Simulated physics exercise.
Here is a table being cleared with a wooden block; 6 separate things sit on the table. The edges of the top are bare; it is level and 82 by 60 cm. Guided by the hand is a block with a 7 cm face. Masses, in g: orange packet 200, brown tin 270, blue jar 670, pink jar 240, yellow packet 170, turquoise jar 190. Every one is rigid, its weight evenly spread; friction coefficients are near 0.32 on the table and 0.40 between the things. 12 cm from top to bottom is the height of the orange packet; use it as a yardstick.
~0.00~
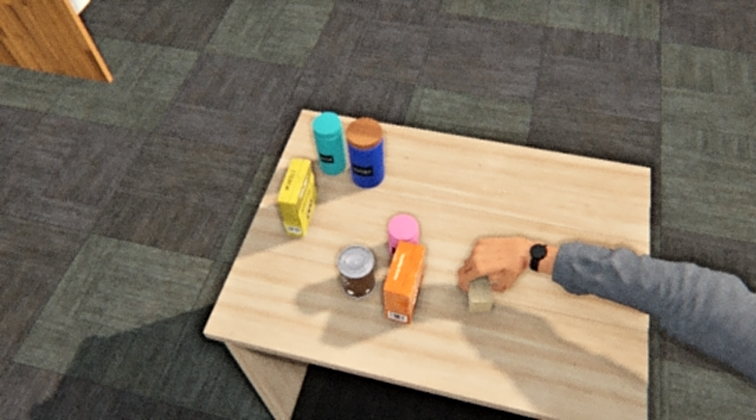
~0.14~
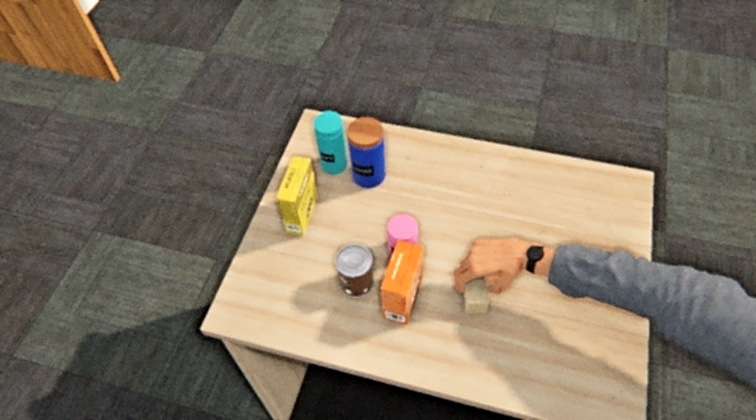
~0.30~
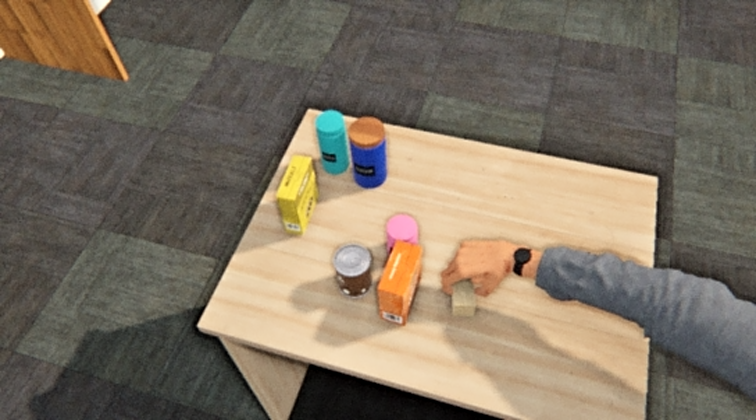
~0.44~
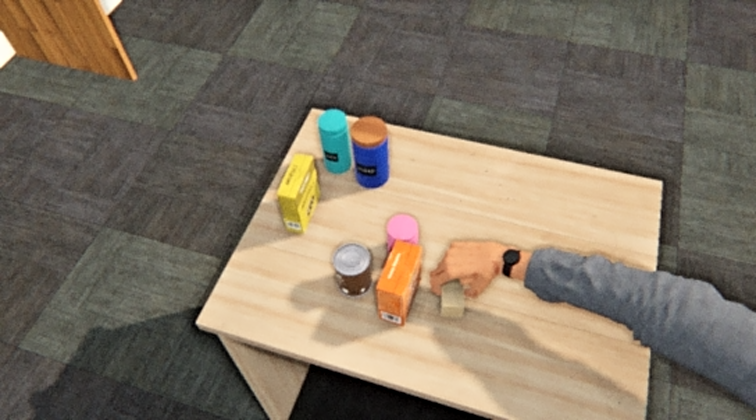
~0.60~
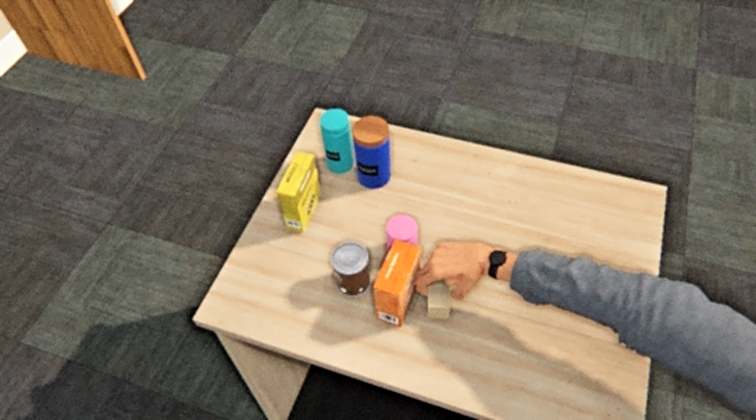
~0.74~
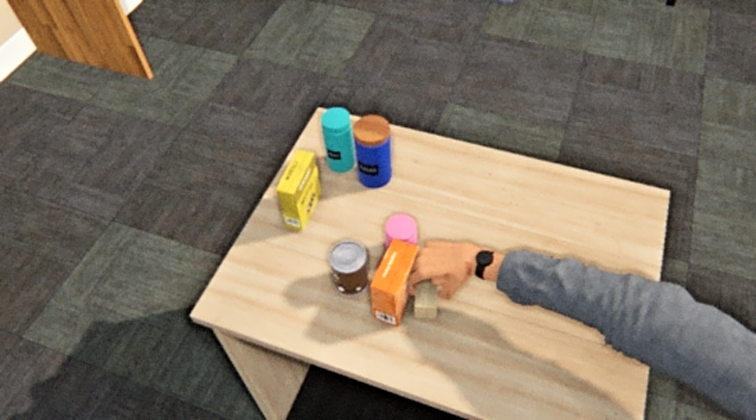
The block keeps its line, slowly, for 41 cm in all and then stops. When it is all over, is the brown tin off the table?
Looks like it is a goner.
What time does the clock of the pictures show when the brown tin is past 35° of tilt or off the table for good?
3.0 s or so.
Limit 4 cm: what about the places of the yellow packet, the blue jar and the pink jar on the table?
In short, the yellow packet stays close to home, the blue jar stays close to home, the pink jar stays close to home.
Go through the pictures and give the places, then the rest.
Block slid 0 cm; brown tin (357, 273); orange packet (405, 283), in the first picture.
Block slid 0 cm; pink jar (403, 238); yellow packet (298, 197), in the second picture.
Block slid 3 cm; turquoise jar (333, 144); orange packet (401, 284), in the third picture.
Block slid 5 cm; blue jar (371, 154); pink jar (403, 239), in the fourth picture.
Block slid 7 cm; yellow packet (300, 193); turquoise jar (337, 142), in the fifth picture.
Block slid 9 cm; brown tin (350, 269); orange packet (396, 284), in the sixth picture.
By 1.44 s, block slid 19 cm; brown tin 6 cm from its spot near (320, 267); orange packet 9 cm from its spot.
By 2.34 s, block slid 31 cm; brown tin 18 cm from its spot near (256, 263); orange packet 21 cm from its spot.
By 3.24 s, block slid 41 cm; brown tin now off the table; orange packet 31 cm from its spot.
By 3.54 s, block slid 41 cm; orange packet 31 cm from its spot.
When it is over (3.7 s), off the table, brown tin; not toppled but over 4 cm from the start, orange packet; the other 4 within 4 cm of the start.
